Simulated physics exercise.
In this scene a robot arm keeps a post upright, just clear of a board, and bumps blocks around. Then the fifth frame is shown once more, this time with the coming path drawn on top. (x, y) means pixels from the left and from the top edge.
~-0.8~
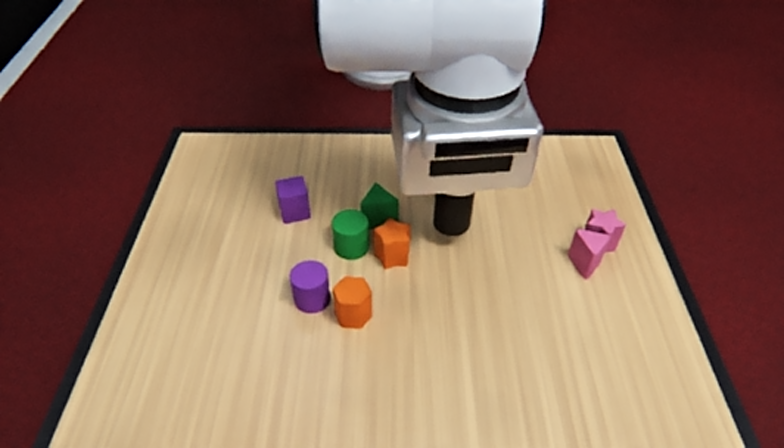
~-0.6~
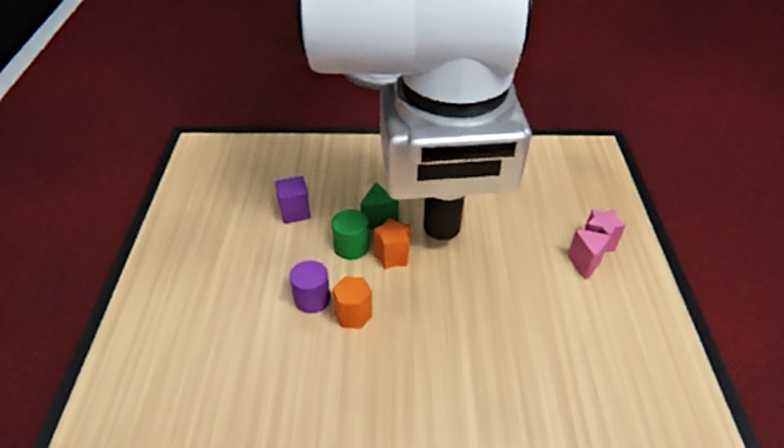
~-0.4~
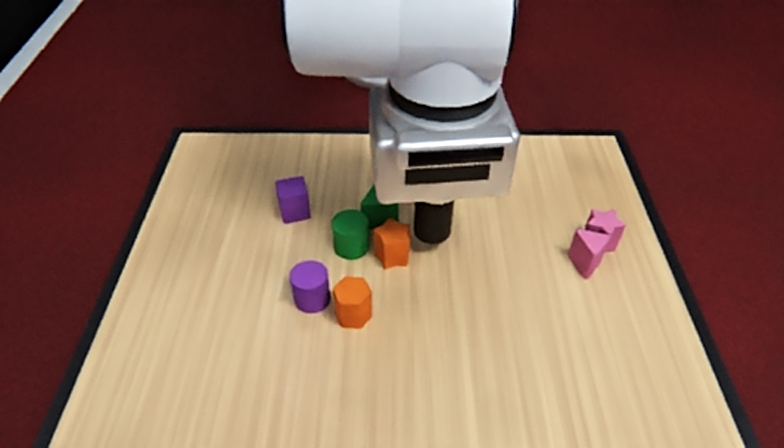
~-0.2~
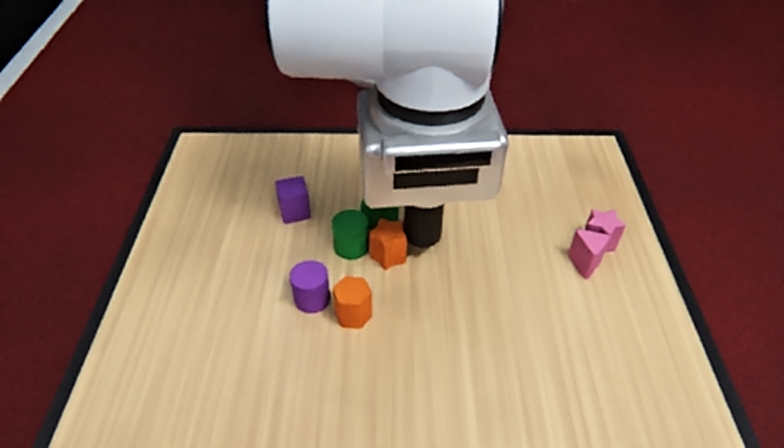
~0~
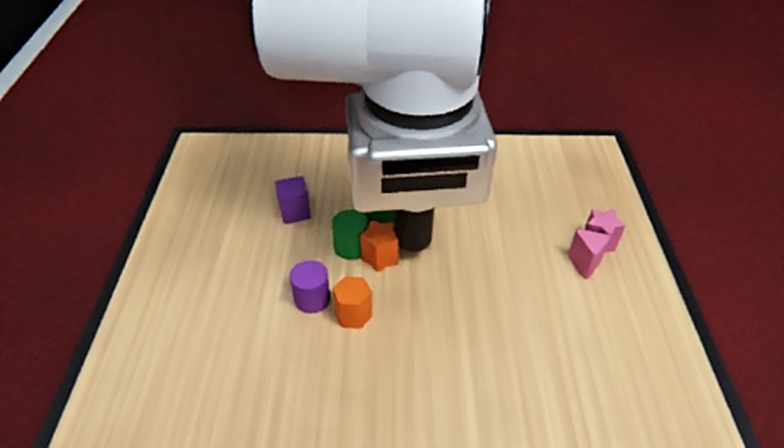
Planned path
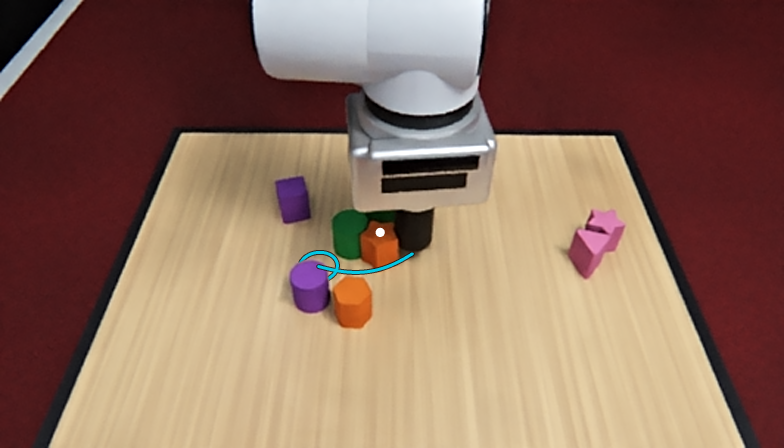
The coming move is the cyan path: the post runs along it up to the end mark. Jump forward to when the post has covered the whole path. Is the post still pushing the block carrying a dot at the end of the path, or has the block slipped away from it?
The post will still be pushing it.
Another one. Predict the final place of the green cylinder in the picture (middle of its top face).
I'd expect the centre of its top face to be at (309, 215).
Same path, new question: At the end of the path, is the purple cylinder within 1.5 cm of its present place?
Yes, that is how it ends up.
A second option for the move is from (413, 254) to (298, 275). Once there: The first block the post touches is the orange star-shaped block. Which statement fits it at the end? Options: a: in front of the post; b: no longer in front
a - in front of the post.
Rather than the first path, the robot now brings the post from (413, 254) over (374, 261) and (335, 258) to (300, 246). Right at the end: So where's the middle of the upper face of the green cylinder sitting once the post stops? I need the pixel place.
The centre of its top will be at (271, 203).
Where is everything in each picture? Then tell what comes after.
In the first picture, tip of the post (452, 223), middles of tops, purple cylinder (309, 274), green cylinder (350, 221), orange six-sided block (352, 290), orange star-shaped block (393, 231).
In the second picture, post (442, 227), nothing pushed.
In the third picture, post (432, 231), nothing pushed.
In the fourth picture, post (423, 235), orange star-shaped block (389, 230).
In the fifth picture, post (413, 238), purple cylinder (309, 274), green cylinder (350, 221), orange six-sided block (352, 290), orange star-shaped block (380, 232).
The line goes from (413, 254) via (385, 268) and (351, 272), ending at (318, 266); the dot is on the orange star-shaped block.
On the path given first. One third of the way, post (384, 252); green cylinder (329, 221); orange star-shaped block (349, 243), turned 15° clockwise.
Two thirds of the way, post (350, 257); purple cylinder (300, 277); green cylinder (317, 221); orange star-shaped block (314, 248).
At the end, post (316, 251); purple cylinder (298, 277); green cylinder (309, 215); orange six-sided block unmoved; orange star-shaped block (280, 245).
